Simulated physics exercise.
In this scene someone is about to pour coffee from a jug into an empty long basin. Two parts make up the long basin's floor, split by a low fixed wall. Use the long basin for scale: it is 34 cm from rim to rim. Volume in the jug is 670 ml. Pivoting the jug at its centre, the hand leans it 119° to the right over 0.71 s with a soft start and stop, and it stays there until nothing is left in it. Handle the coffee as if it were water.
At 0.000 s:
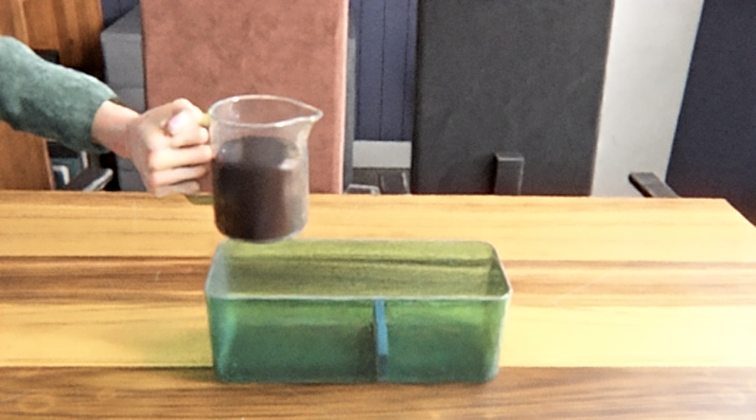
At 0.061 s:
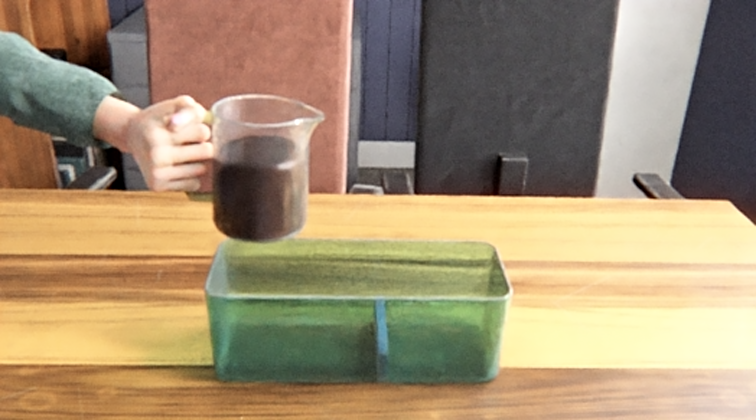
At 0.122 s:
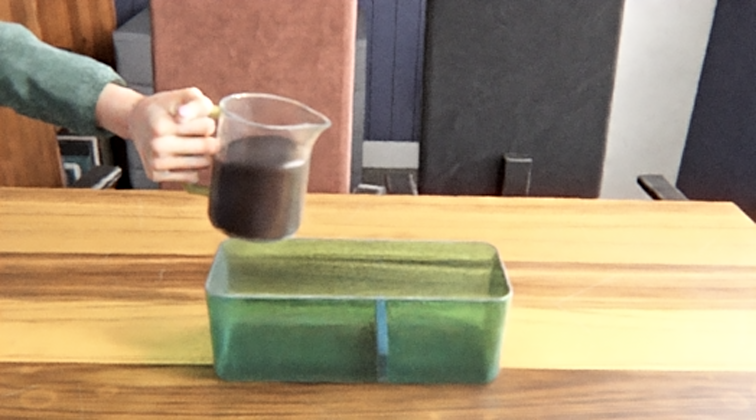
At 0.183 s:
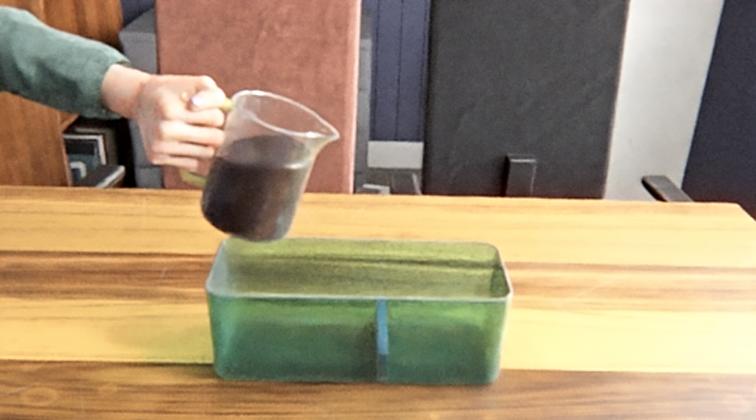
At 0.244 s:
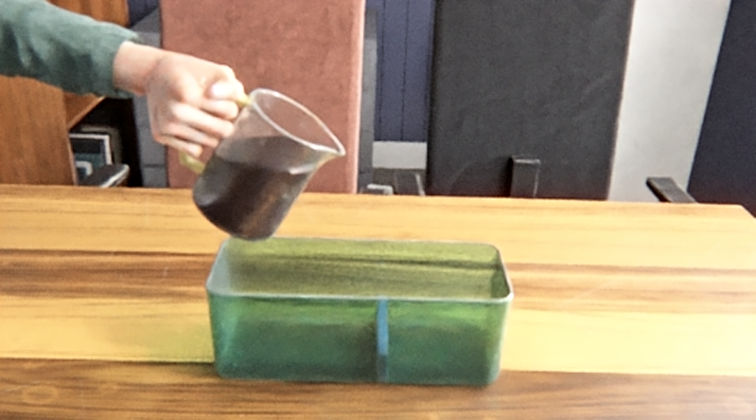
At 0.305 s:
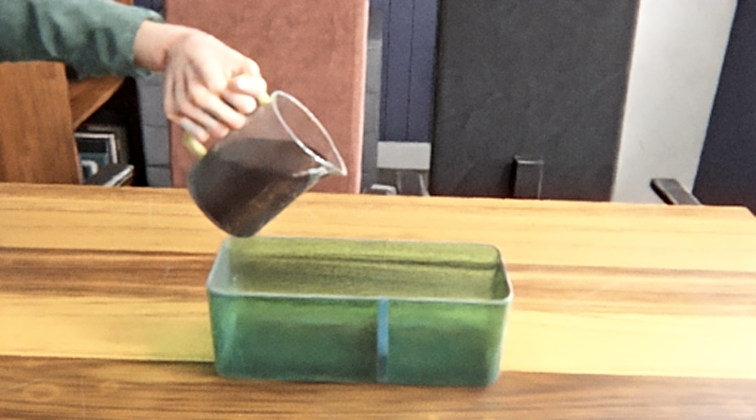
A hand in a green sleeve reaches in from the left, holding a clear glass jug of dark liquid above a wooden table, seen from the front and slightly above. Below sits a long, see-through green basin with a blue upright strip on its front, and reddish-brown and black chair backs stand behind. The hand leans the jug steadily rightward, slowly at first, while the background shifts slightly right.
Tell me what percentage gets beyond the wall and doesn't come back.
Around 15 % gets beyond the wall and stays.
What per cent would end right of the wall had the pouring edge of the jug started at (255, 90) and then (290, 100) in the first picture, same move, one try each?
Try 1: Approx. 15 %; try 2: Approx. 5 %.
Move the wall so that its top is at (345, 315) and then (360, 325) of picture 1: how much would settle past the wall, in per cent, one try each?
It comes to 75 per cent, and then 60 per cent.
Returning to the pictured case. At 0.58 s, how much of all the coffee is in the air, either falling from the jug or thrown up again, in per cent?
24 %.
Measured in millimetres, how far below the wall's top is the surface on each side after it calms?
About 16 mm left, about 32 mm right.
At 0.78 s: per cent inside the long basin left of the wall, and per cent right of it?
Around 70 on the left and around 12 on the right.
Then, 0.58 s in, the tilt is 109° and 58 per cent is still to pour, 15 is left of the wall and 4 right of it.
Then, 0.78 s in, the tilt is 119° and 10 per cent is still to pour, 70 is left of the wall and 13 right of it.
Then, 0.98 s in, the tilt is 119° and 0 per cent is still to pour, 77 is left of the wall and 14 right of it.
Then, 1.21 s in, the tilt is 119° and 0 per cent is still to pour, 79 is left of the wall and 15 right of it.
Finally, 79 per cent lies left of the wall, 15 right of it and 6 outside.
